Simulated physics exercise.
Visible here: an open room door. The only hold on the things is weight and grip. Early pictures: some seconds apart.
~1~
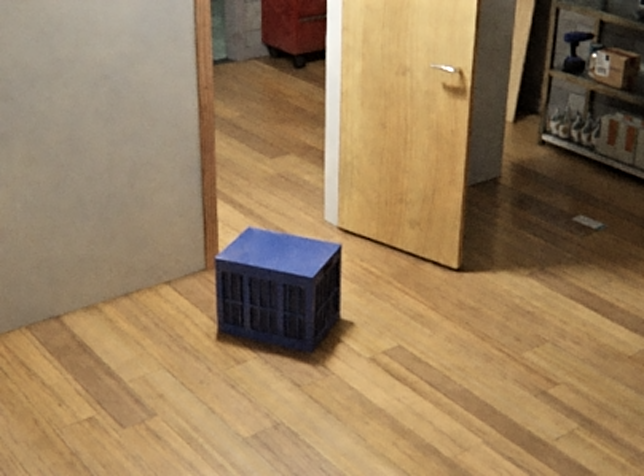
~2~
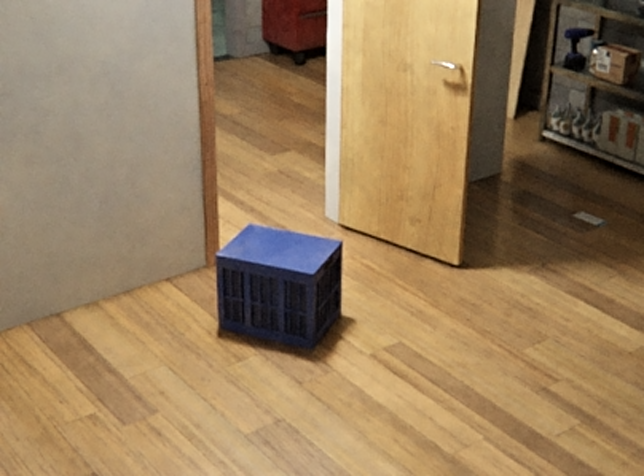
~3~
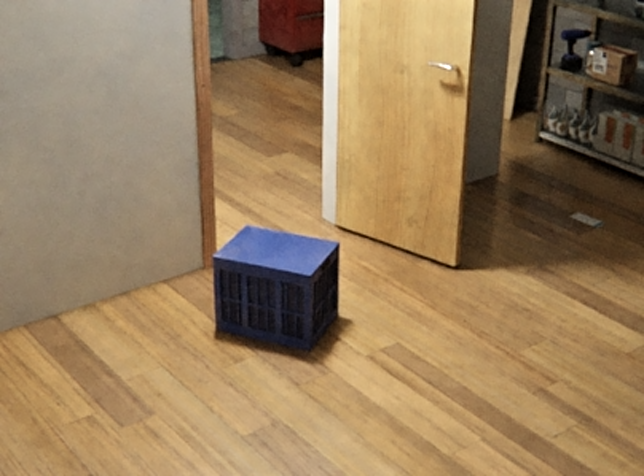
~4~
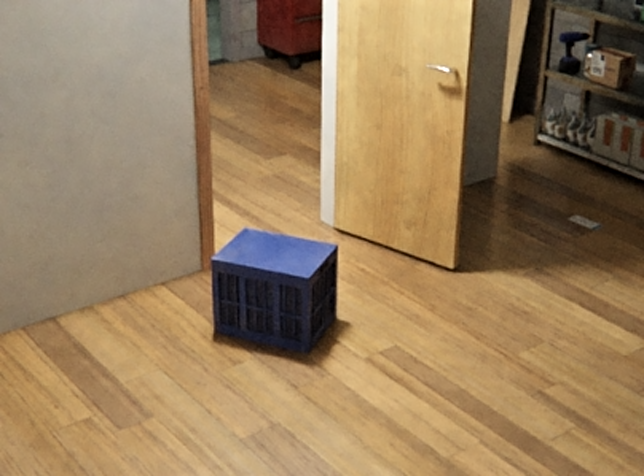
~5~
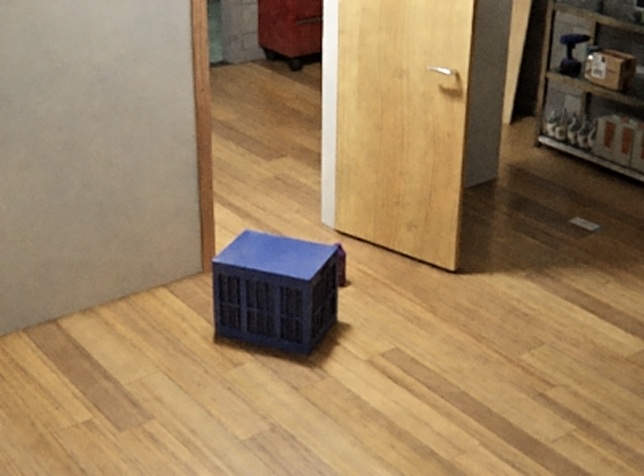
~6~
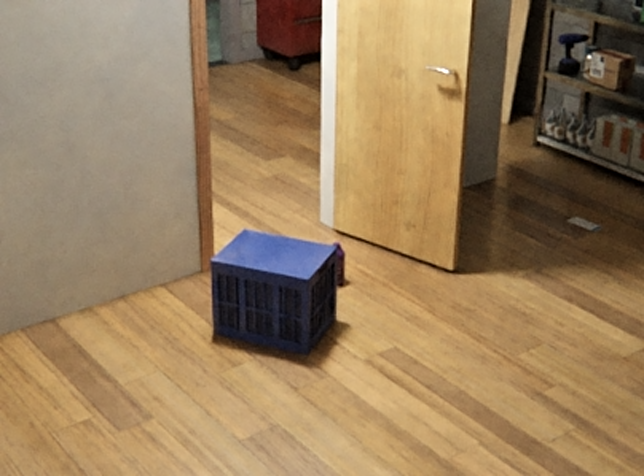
A blue box sat still on the wooden floor in front of a wide-open door, and nothing much changed until a small dark object showed at its right side, partly hidden behind it.
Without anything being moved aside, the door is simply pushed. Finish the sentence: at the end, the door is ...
... fully closed.
Then, 1.00 s after the last picture, door at 54°; purple bottle slid a little near (328, 263).
Then, 1.40 s after the last picture, door at 21°; purple bottle slid well along near (256, 258).
Then, 1.70 s after the last picture, door at 0°; purple bottle tipped 35° from how it was near (220, 232).
Then, 2.30 s after the last picture, door at 0°; purple bottle on its side near (244, 215).
At rest, door at 0°; tipped over on the floor, purple bottle; blue chest in place. Seen from the same camera at the end, purple bottle near (274, 206).
